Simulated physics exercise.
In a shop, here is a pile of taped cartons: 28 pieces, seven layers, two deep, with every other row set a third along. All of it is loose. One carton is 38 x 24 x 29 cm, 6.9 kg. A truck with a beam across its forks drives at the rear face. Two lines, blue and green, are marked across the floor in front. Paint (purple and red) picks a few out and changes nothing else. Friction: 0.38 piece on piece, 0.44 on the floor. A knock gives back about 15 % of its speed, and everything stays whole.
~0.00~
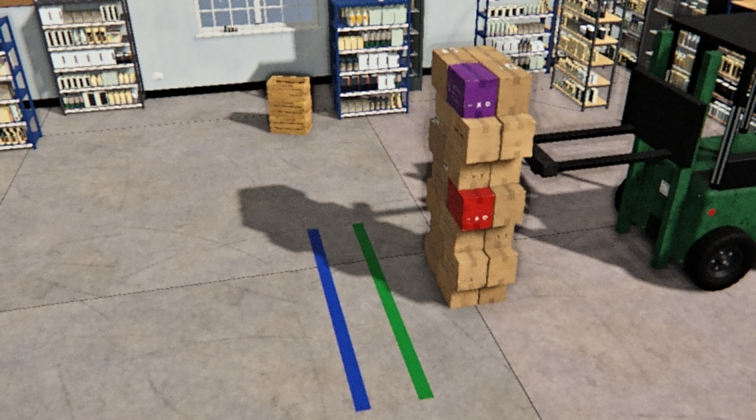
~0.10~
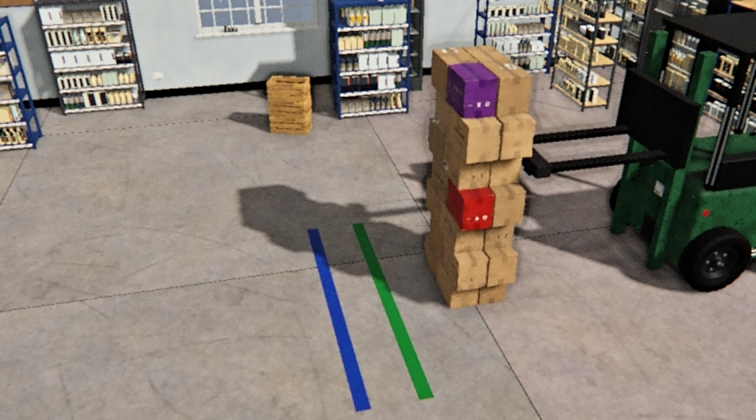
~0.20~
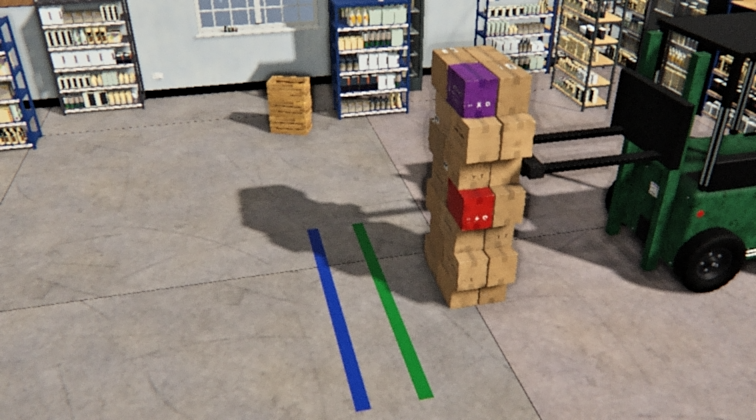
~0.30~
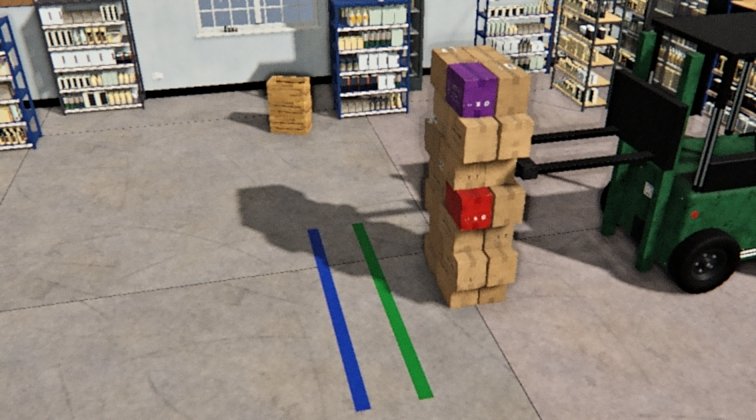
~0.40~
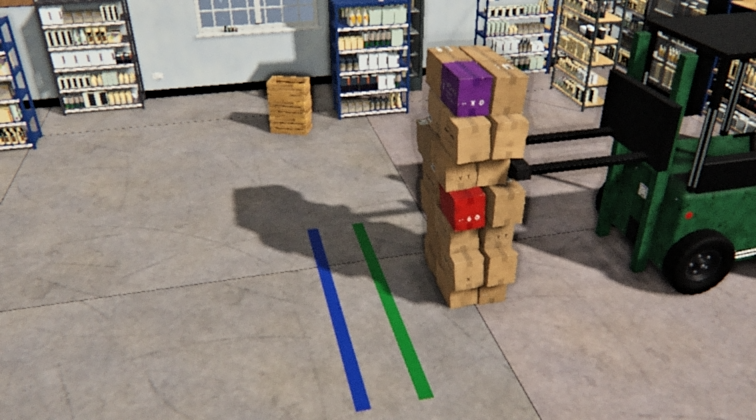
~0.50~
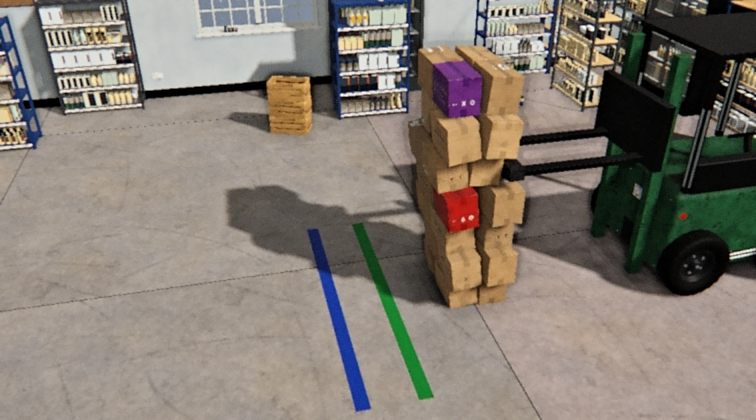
A green forklift drives left into a tall stack of boxes and pushes its upper layers left.
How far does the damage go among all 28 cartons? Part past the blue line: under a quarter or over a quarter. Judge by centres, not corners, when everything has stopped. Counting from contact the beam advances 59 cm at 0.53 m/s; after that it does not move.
Ending past the blue line: Upwards of a quarter.
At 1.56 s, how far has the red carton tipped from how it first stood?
Some 90°.
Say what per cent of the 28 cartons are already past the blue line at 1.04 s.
0 per cent by then.
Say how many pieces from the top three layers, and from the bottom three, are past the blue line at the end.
Top 8, bottom 0.
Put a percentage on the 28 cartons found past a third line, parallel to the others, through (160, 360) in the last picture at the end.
Near 15 per cent.
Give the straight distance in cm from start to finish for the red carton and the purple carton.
About: Red 160, purple 490.
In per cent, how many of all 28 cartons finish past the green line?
Roughly 55 per cent of them.
After 1.04 s, none of the 28 cartons past the blue line, 21 disturbed; red carton leaning 27°; purple carton leaning 27°, 11 cm lower.
After 1.56 s, 8 of the 28 cartons past the blue line; red carton on its side; purple carton leaning 63°, 1.43 m lower.
At rest (3.5 s), 10 of the 28 cartons past the blue line; red carton on its side; purple carton on its side. That is 36 per cent. As the last picture would show them, middles, red carton near (301, 318).
